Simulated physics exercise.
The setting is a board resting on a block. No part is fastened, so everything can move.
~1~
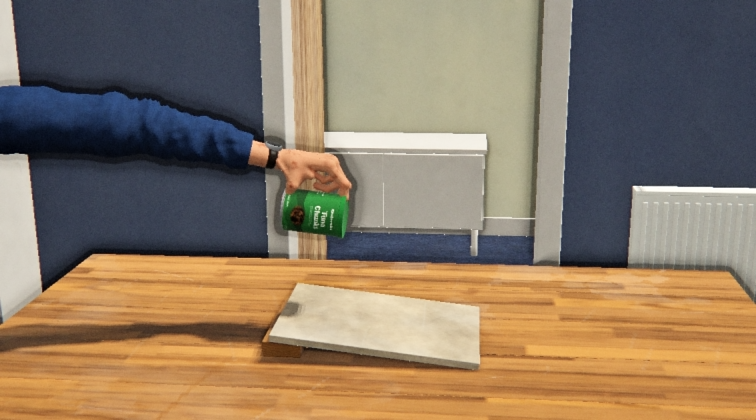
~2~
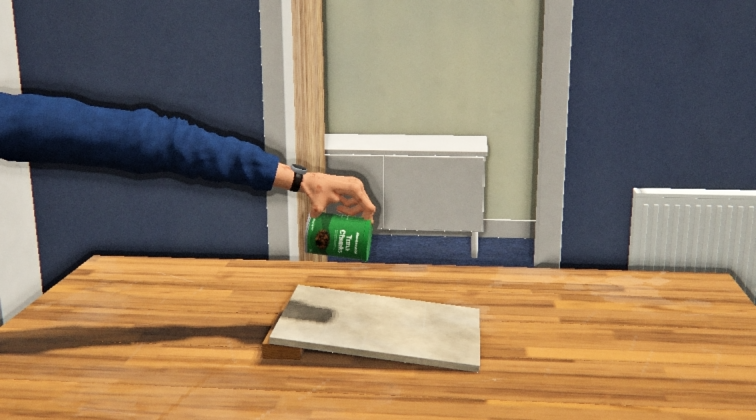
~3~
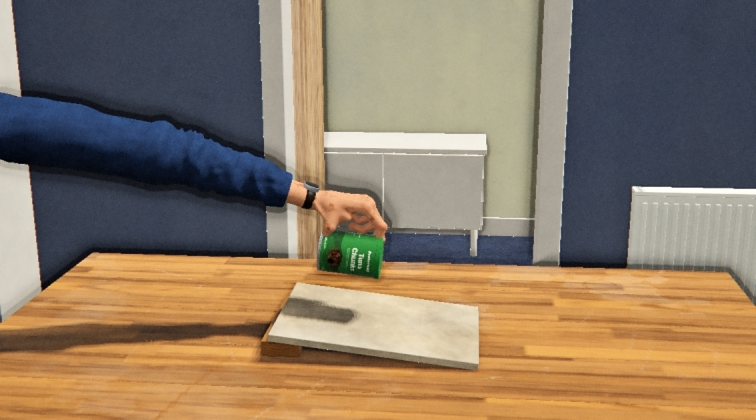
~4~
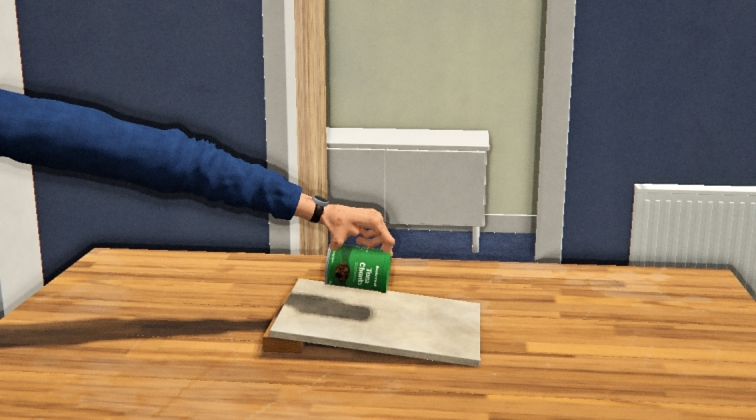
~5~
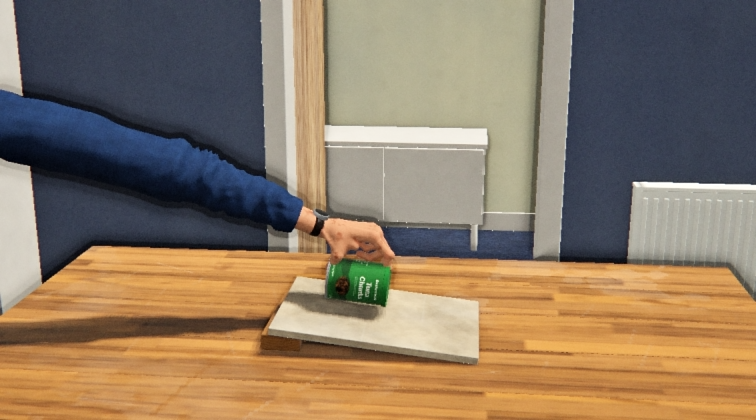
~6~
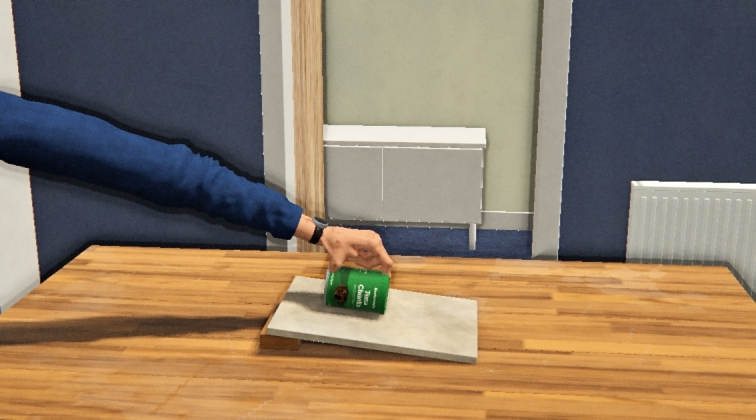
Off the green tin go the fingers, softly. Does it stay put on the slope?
Yes.
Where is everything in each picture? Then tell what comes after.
In the first picture, still above its spot; green tin (315, 212).
In the second picture, still above its spot; green tin (339, 236).
In the third picture, still above its spot; green tin (351, 254).
In the fourth picture, still above its spot; green tin (359, 268).
In the fifth picture, still above its spot; green tin (358, 281).
In the sixth picture, set down, still held; green tin (357, 289).
Then, 0.20 s later than the last frame, all is still.
Then, 0.40 s later than the last frame, green tin resting near (357, 289).
When it is over, it is as before. End places, in pixels of the last picture, green tin near (357, 289). The green tin stays where it is put.
